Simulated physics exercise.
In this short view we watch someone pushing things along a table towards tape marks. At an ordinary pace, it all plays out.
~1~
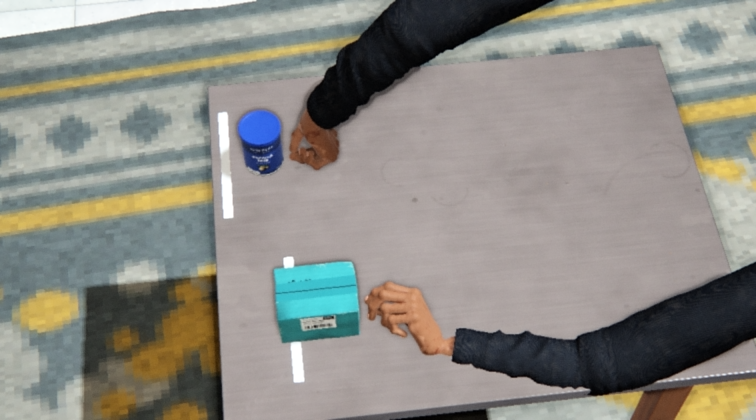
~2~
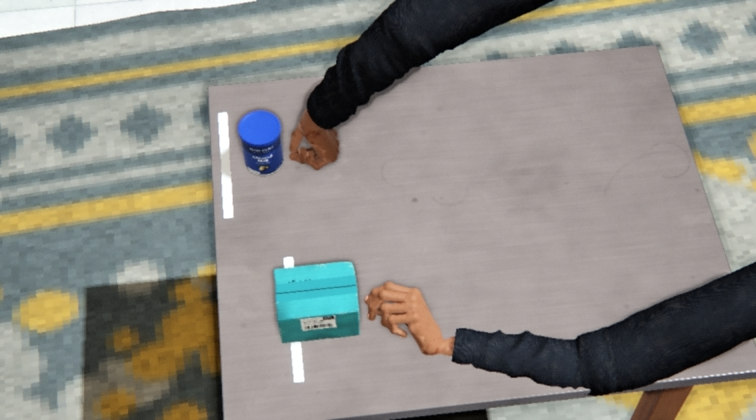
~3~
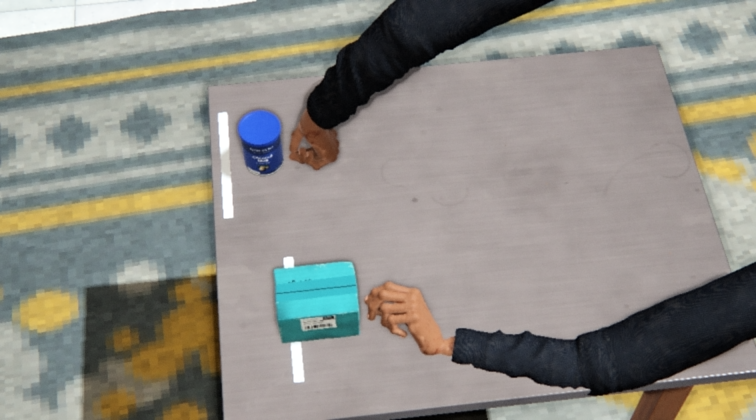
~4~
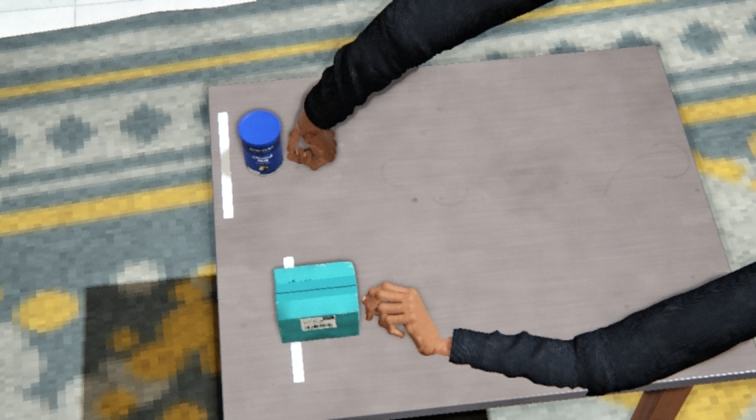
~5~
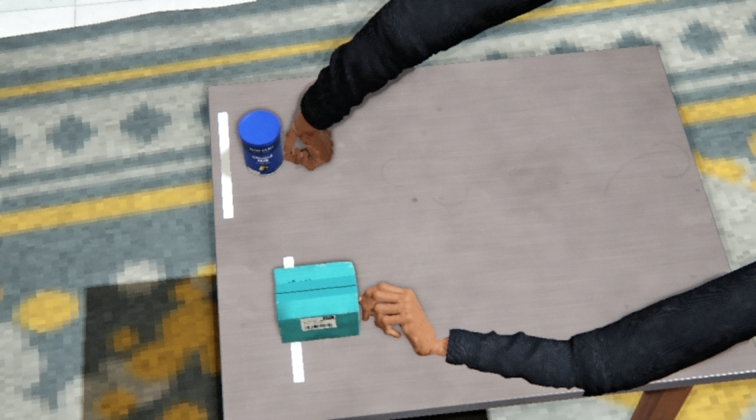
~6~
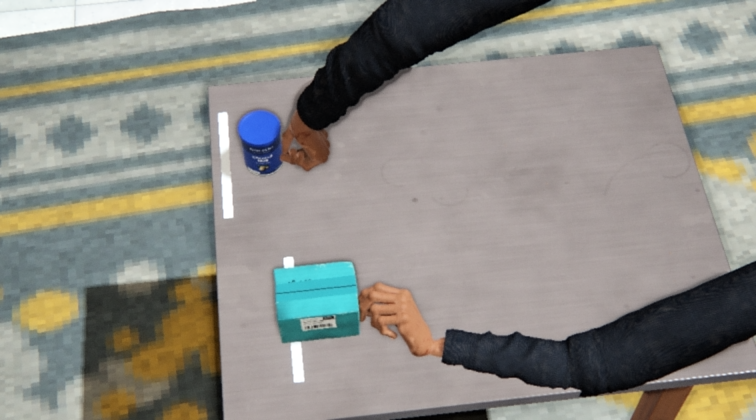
Two hands in dark sleeves crept slightly left across the table, one nearing a blue tin and the other a turquoise box, while both items stayed still beside the white tape marks.
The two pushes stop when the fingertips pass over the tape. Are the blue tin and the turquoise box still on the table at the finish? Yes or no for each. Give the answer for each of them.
Blue tin: No, turquoise box: Yes.
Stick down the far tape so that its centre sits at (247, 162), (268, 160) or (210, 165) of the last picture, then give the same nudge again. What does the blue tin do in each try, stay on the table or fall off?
In that order, it pulls up in time; pulls up in time; overshoots.
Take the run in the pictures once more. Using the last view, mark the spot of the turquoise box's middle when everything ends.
Its centre ends up near (247, 310).
Then, 1.20 s later than the last frame, blue tin tilted by 21° near (189, 154); turquoise box shifted about its own width near (247, 310).
When it is over, the blue tin falls off the table; the turquoise box remains on top, near (247, 310).
